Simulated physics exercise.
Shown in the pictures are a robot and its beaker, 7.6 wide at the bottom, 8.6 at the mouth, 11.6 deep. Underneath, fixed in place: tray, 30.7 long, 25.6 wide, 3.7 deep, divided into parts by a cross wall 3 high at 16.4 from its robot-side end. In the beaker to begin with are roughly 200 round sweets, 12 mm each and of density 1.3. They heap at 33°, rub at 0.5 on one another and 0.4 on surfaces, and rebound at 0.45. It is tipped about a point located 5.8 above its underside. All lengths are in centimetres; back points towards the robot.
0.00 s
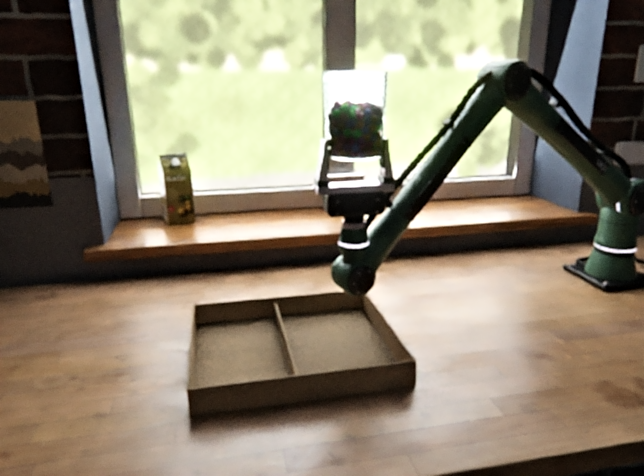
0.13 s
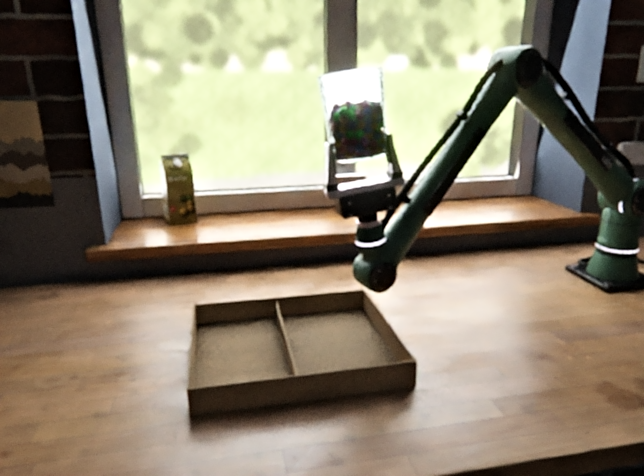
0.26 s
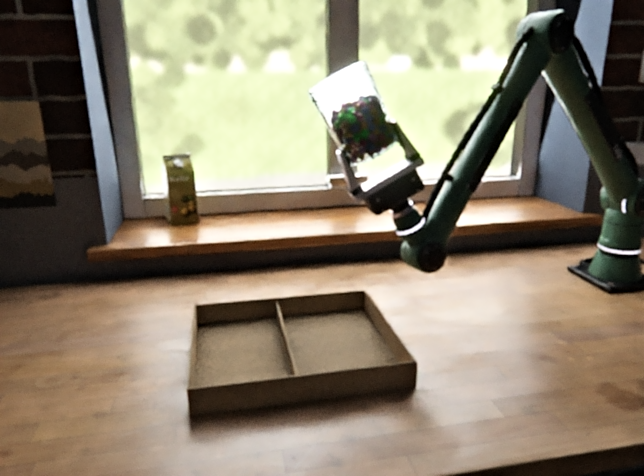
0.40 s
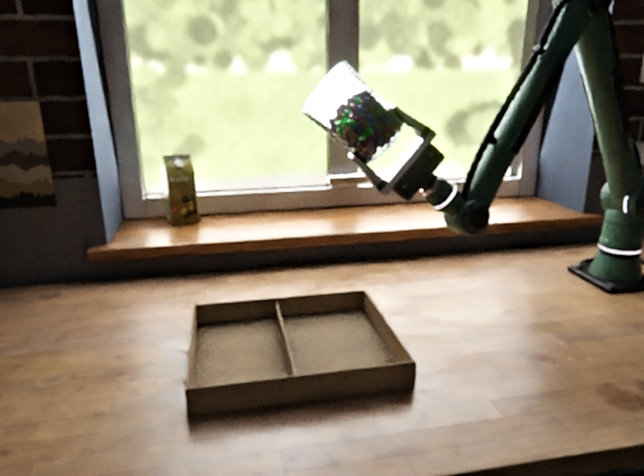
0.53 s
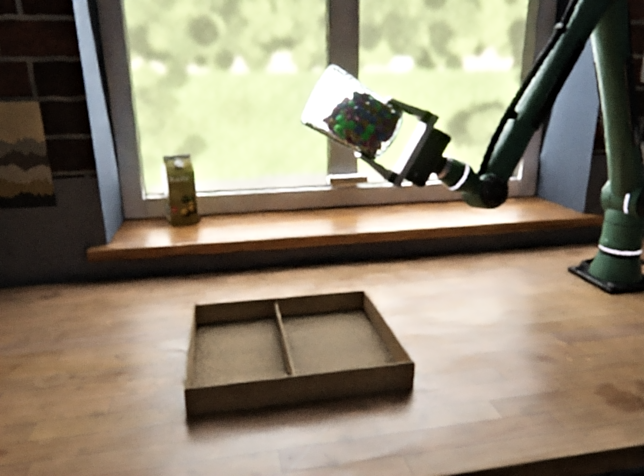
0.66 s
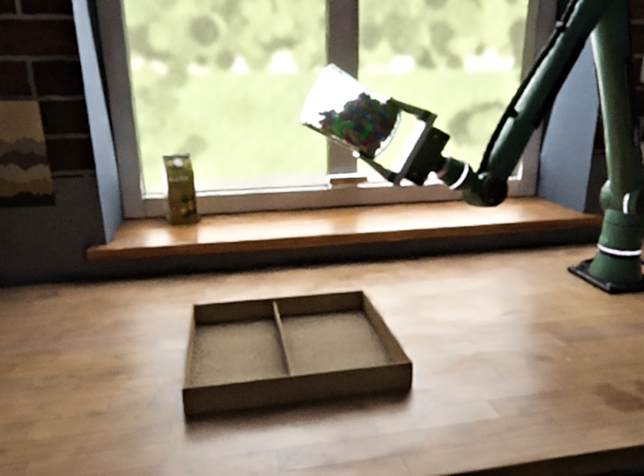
The clip opens on a green robot arm holding a clear beaker of small, dark, multicoloured round sweets upright before a window, above a divided tray on a wooden table. The arm swings its wrist rightward and tilts the beaker steadily to the left, the sweets shifting inside, then stays nearly still.
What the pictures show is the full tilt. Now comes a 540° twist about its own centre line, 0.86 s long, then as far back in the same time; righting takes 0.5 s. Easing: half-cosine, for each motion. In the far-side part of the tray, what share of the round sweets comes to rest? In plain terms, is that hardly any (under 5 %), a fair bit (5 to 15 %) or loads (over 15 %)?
I'd say hardly any, under 5 %.
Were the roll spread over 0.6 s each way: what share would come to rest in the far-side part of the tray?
You'd be looking at some 0 per cent.
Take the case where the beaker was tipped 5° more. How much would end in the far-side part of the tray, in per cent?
Estimate: Around 0 %.
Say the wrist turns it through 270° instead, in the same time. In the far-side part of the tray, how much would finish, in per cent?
Then roughly 0 per cent.
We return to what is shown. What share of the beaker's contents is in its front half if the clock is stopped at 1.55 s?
Some 50 percent of the contents is nearer the viewer than the centre line.
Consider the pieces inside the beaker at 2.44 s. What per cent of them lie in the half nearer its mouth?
It comes to around 25 per cent, more or less.
By 1.55 s, tipped 61°, highest piece 39 above the table; 205 in the beaker.
By 2.44 s, tipped 59°, highest piece 39 above the table; 205 in the beaker.
By 3.08 s, upright, highest piece 40 above the table; 205 in the beaker.
By 3.78 s, upright, highest piece 40 above the table; 205 in the beaker.
Final count, 205 in the beaker. That is 0 % in the far-side part of the tray.
